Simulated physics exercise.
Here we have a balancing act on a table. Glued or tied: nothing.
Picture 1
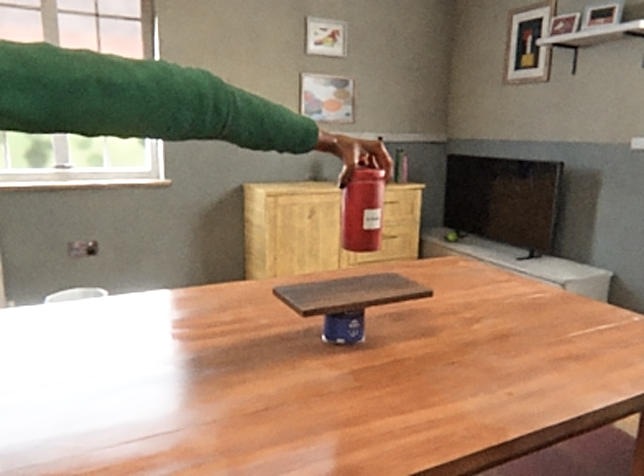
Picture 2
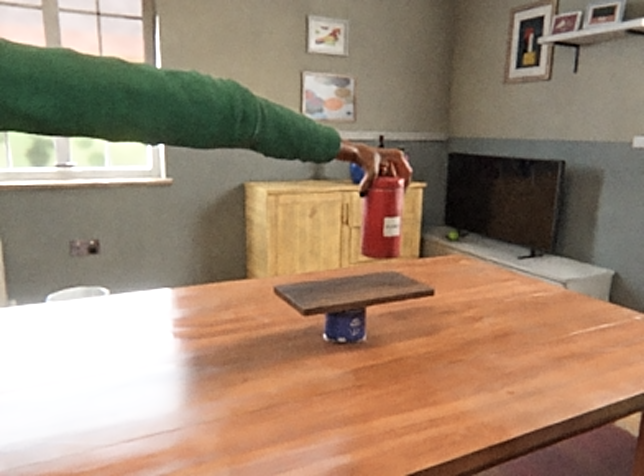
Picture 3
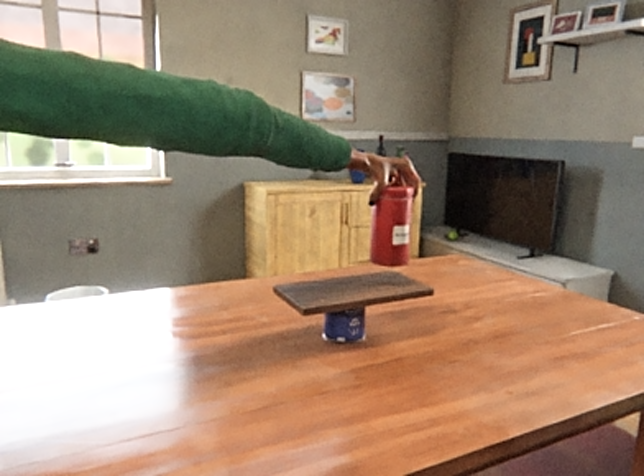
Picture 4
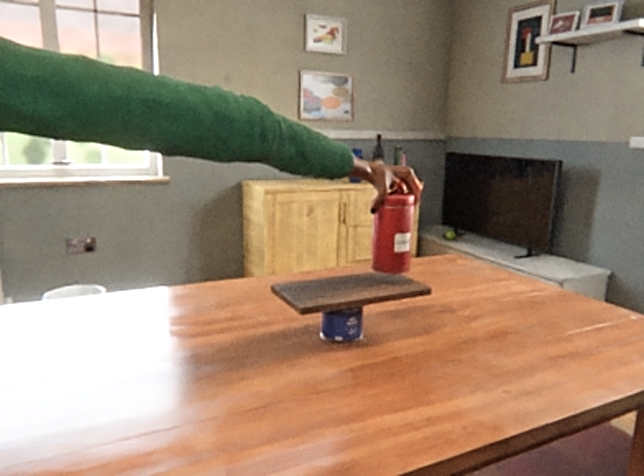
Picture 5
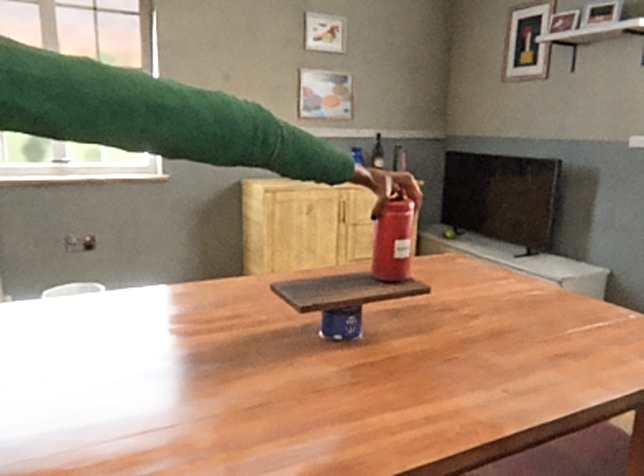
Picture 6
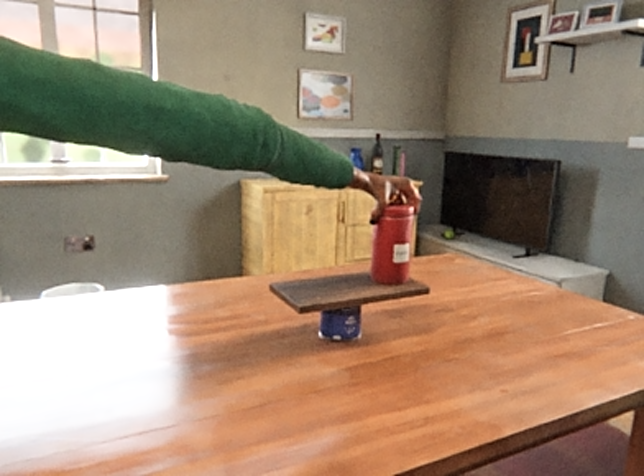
At the start, a green-sleeved arm holds a red jar above a dark board resting on a small blue tin on a wooden table. The hand moves the jar to the right and lowers it onto the board's right side, where the fingers remain on top of it.
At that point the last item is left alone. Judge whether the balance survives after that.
The stack fails to support it.
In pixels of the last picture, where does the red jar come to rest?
Somewhere around (473, 295) in the last picture.
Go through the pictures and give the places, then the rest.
The first frame shows on its way; red jar (363, 210); blue tin (344, 317).
The second frame shows on its way; red jar (382, 217); blue tin (345, 316).
The third frame shows on its way; red jar (391, 225); blue tin (345, 316).
The fourth frame shows on its way; red jar (392, 233); blue tin (342, 315).
The fifth frame shows on its way; red jar (393, 238); blue tin (342, 314).
The sixth frame shows in place under the hand; red jar (392, 243); blue tin (341, 314).
Then, 0.40 s on from there, red jar now fallen; brown board turned 42° from how it was put.
Then, 0.50 s on from there, brown board turned 39° from how it was put.
Then, 0.70 s on from there, brown board turned 24° from how it was put.
Then, 0.90 s on from there, brown board now fallen.
In the end, fallen, brown board and red jar; blue tin unmoved. At the end, from the last picture's camera, red jar near (473, 295). The stack gives way.
